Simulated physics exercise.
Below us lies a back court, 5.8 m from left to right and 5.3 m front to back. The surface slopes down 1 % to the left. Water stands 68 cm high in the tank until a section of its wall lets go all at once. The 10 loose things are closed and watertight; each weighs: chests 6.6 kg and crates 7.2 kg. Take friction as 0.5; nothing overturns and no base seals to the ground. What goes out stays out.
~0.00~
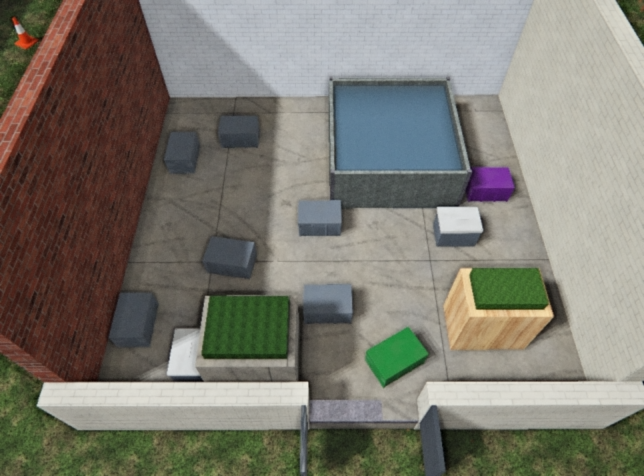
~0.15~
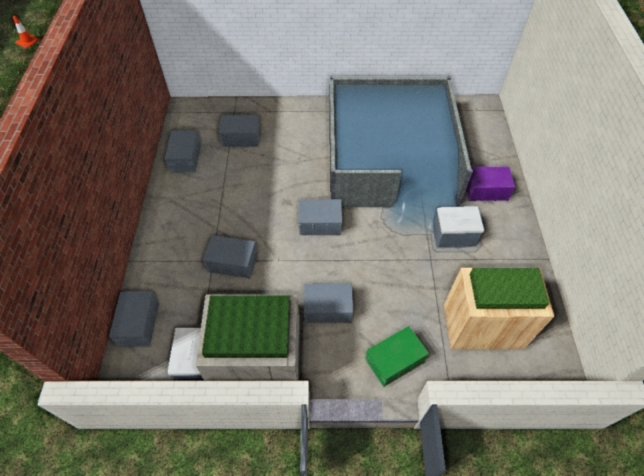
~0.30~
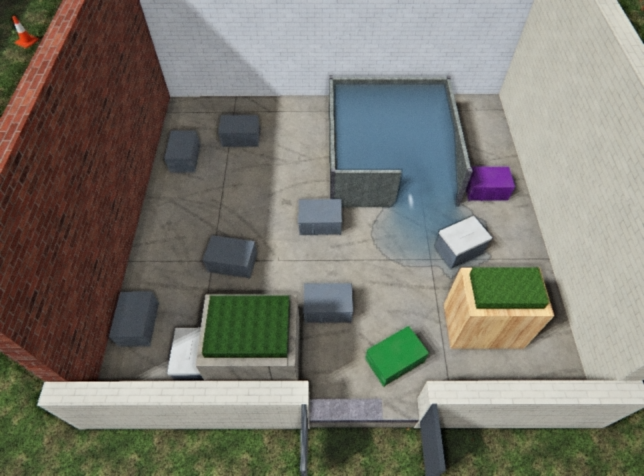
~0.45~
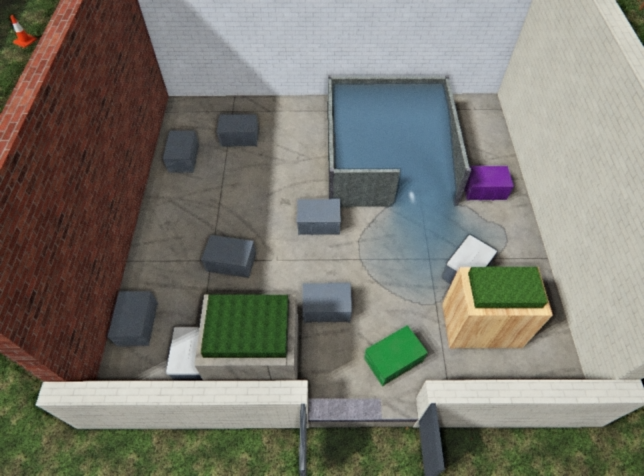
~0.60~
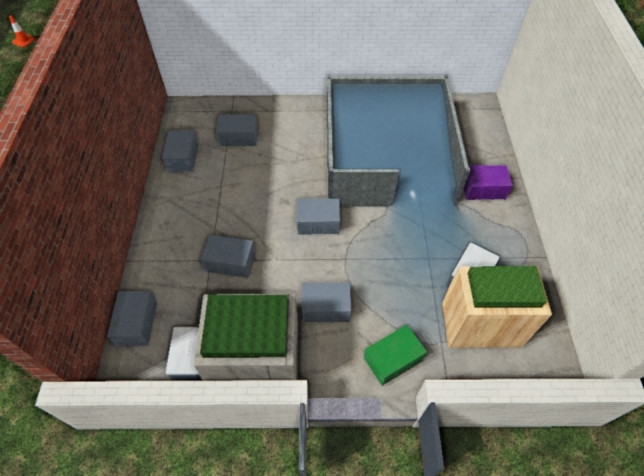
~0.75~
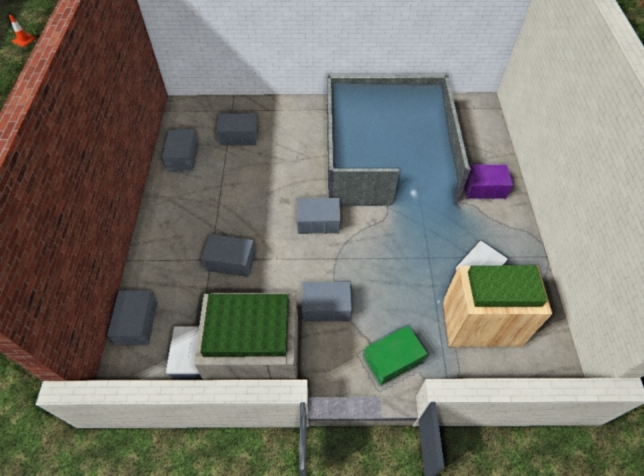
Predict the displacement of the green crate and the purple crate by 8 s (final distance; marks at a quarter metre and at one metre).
The green crate gets carried off, the purple crate gets carried off.
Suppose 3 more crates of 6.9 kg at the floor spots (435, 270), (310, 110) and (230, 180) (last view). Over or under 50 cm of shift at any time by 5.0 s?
In that order: Over, short of it, under.
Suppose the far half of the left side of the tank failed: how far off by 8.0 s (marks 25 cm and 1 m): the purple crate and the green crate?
Then the purple crate holds its place, the green crate moves a short way.
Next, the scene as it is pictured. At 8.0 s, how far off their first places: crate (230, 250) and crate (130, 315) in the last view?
In turn: 140 cm, 10 cm.
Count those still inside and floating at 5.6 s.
At that moment 2.
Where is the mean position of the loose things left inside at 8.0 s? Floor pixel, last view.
Near (238, 206).
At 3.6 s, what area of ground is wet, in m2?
Roughly 17 m2.
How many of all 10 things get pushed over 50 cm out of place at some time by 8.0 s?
That makes 5.
After 1.6 s the green crate has gone out; the purple crate is near (490, 175), 0.0 m from its start, aground; 1 of 10 are out; 1 afloat.
After 3.6 s the green crate has gone out; the purple crate is near (468, 144), 0.6 m from its start, afloat; 1 of 10 are out; 2 afloat.
After 5.6 s the green crate has gone out; the purple crate is near (452, 88), 1.9 m from its start, afloat; 2 of 10 are out; 2 afloat.
After 8.0 s the green crate has gone out; the purple crate is near (450, 90), 1.9 m from its start, afloat; 2 of 10 are out; 5 afloat.
